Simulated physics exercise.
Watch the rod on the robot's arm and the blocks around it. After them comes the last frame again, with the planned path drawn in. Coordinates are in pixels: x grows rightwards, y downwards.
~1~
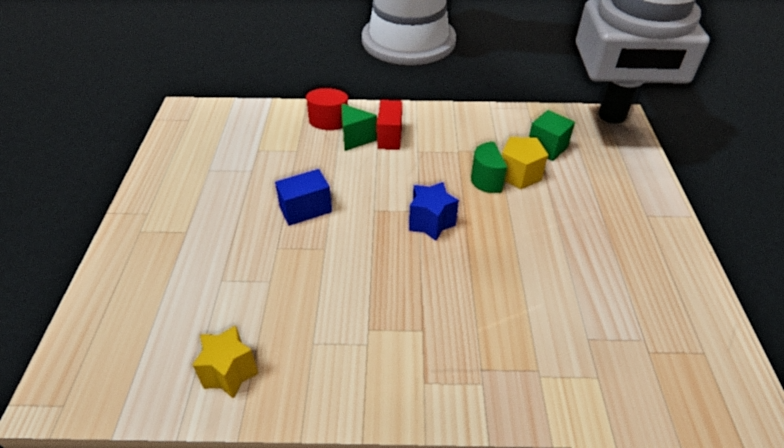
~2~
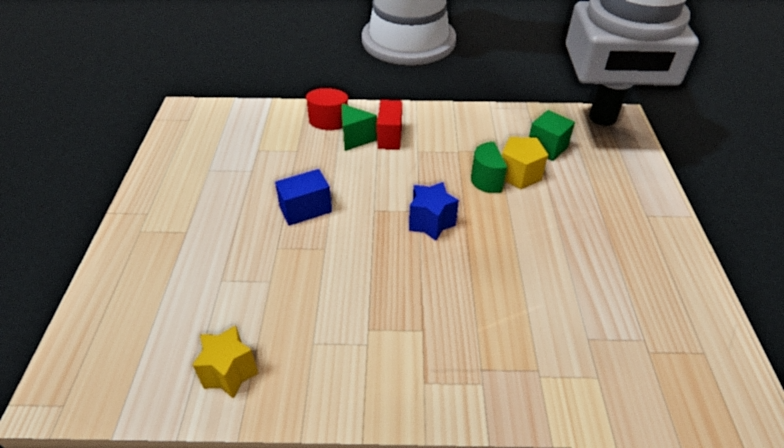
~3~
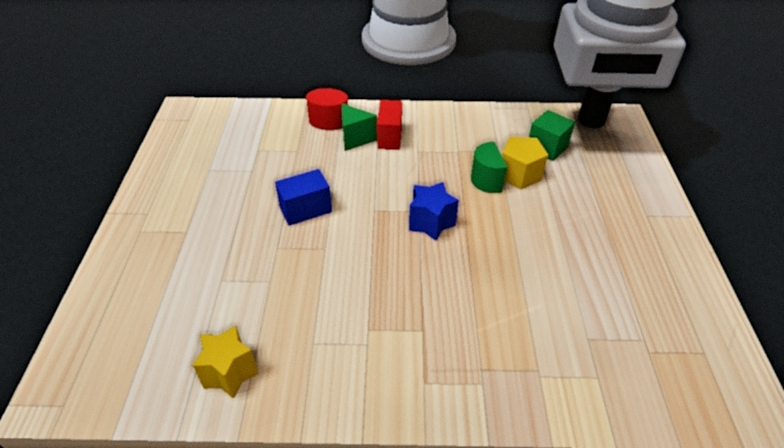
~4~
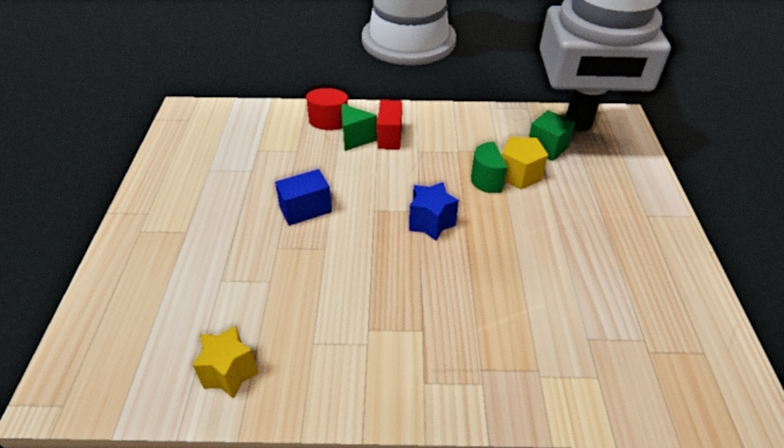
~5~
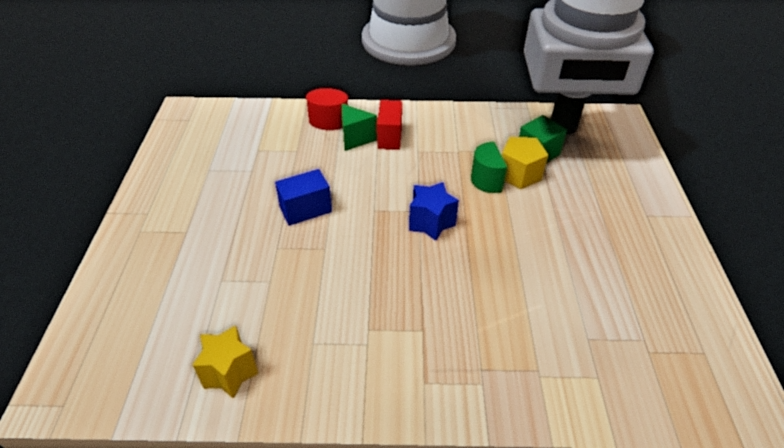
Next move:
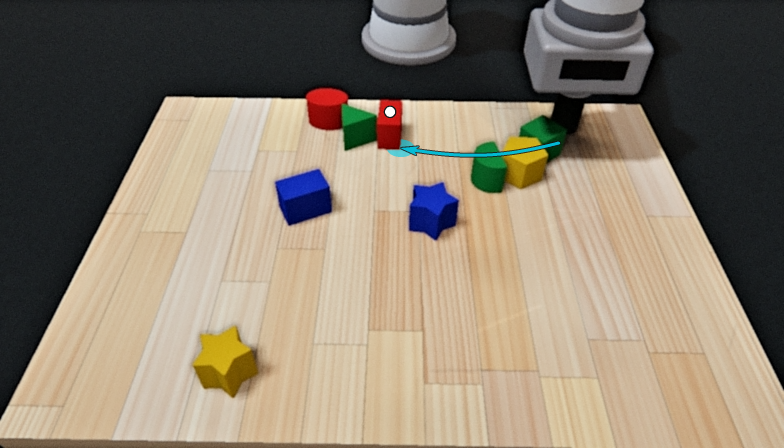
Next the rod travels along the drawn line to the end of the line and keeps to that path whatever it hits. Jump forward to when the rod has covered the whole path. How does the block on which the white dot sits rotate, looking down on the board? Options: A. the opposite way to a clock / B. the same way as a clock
Answer: B.
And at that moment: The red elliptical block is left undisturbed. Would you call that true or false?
The statement is true.
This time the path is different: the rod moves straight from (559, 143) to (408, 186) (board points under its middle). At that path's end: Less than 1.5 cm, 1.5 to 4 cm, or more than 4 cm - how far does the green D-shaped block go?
Its final spot will lie more than 4 cm from the current one.
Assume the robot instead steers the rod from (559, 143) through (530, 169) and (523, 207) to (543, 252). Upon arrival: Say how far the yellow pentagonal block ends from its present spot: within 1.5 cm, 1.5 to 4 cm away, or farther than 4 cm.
More than 4 cm.
The drawn path runs from (559, 143) over (510, 153) and (455, 155) to (401, 148); the dot is on the red oblong block.
On the path given first. One third of the way, rod at (512, 137); green D-shaped block at (481, 157), turned 25° clockwise; yellow pentagonal block at (514, 170); green square at (516, 147), turned 50° anticlockwise.
Two thirds of the way, rod at (456, 138); green D-shaped block at (480, 158), turned 25° clockwise; yellow pentagonal block at (514, 173); green square at (512, 149), turned 55° anticlockwise.
At the end, rod at (401, 132); red elliptical block not moved; red oblong block at (384, 110), turned 30° clockwise; green D-shaped block at (480, 158), turned 25° clockwise; yellow pentagonal block at (514, 173); green square at (512, 149), turned 55° anticlockwise.
